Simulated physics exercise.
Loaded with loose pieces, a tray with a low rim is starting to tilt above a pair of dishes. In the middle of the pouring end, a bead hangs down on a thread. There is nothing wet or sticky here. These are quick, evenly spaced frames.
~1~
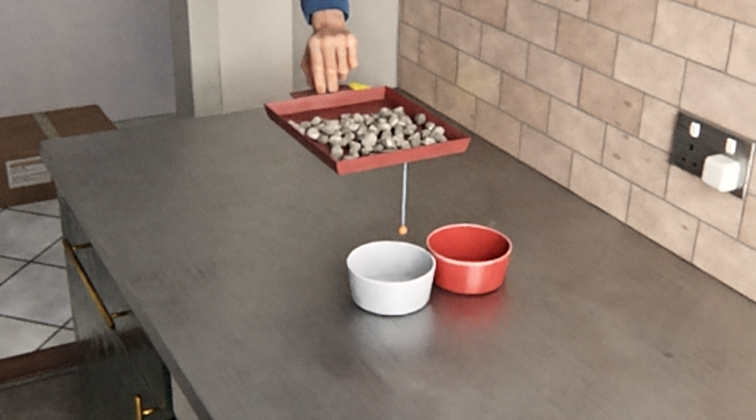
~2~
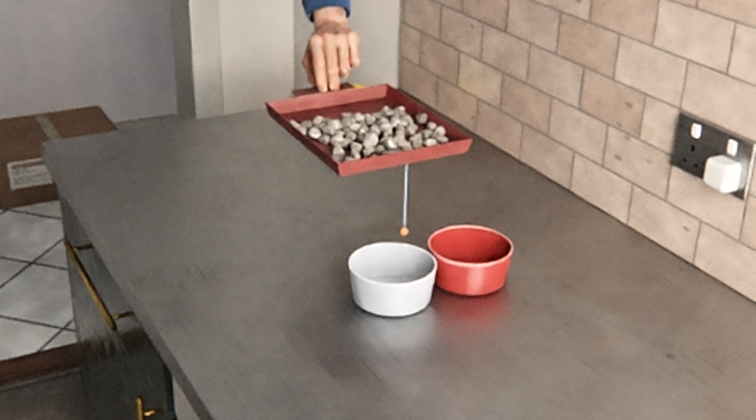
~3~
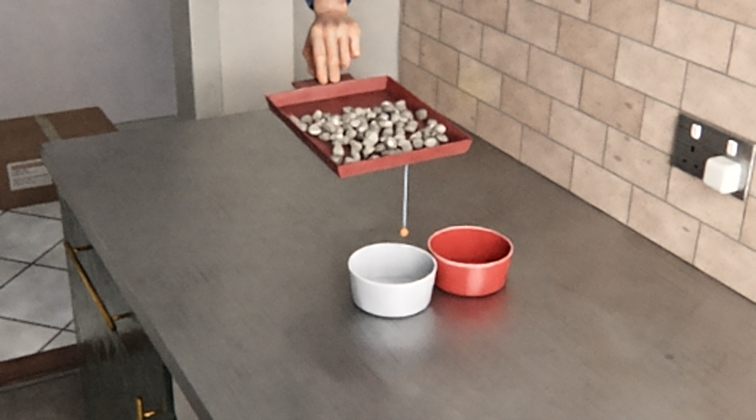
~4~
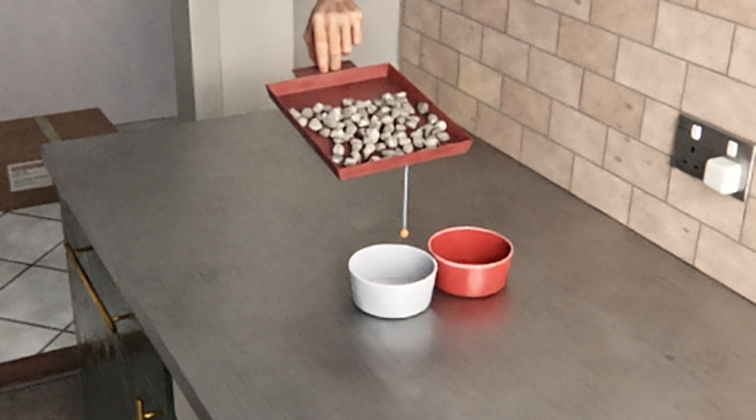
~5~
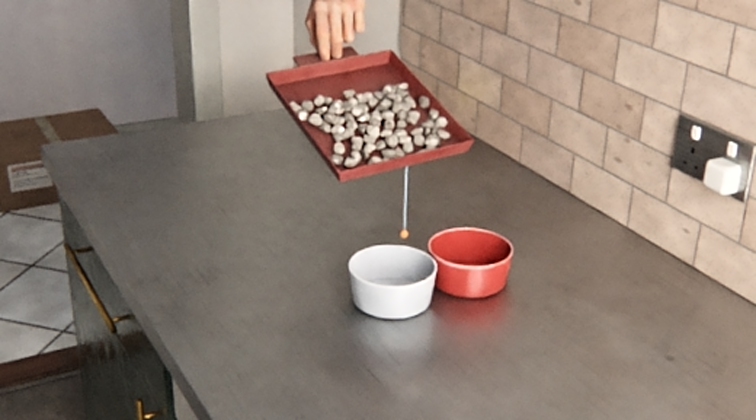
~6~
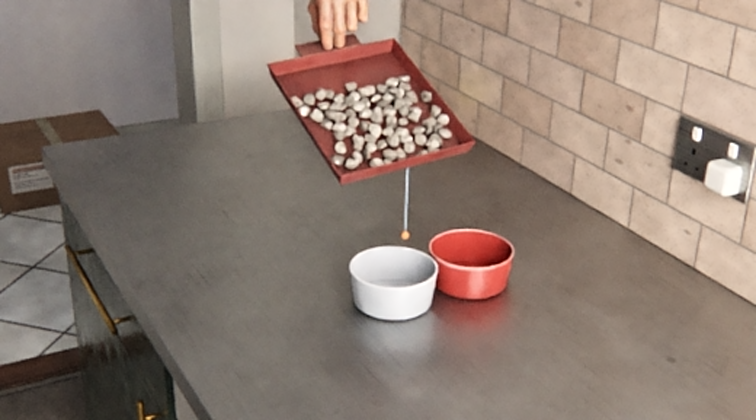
A hand gradually tilts a red tray of gravel above a white and a red dish.
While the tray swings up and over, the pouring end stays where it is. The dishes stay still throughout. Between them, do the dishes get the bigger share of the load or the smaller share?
The bigger share.
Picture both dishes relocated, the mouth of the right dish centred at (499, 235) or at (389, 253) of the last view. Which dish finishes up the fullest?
Left side first, Right side second.
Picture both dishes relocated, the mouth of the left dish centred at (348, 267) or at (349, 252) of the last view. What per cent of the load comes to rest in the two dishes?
Trial 1 around 60 percent, trial 2 around 10 percent.
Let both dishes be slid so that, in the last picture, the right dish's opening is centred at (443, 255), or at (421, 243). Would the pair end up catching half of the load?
Past half, then shy of half.
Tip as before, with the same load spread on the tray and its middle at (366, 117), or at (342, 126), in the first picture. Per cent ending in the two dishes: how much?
Roughly 80 and 80 percent, in that order.
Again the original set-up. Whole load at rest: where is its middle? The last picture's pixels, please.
About (397, 299).
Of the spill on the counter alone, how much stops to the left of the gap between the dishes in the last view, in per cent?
Near 50 per cent.
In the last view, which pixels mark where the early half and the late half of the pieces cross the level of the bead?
(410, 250) first, (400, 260) later.
Soon after the last picture, tray tipped steeply; all on the tray.
A little later, tray tipped past a quarter turn; about two thirds on the tray; a small part in the left dish; a stray few outside both; about a quarter in the air.
Later still, tray tipped past a quarter turn; about two thirds in the left dish; a small part in the right dish; about a quarter outside both.
At rest, tray tipped past a quarter turn; about two thirds in the left dish; a small part in the right dish; about a quarter outside both.
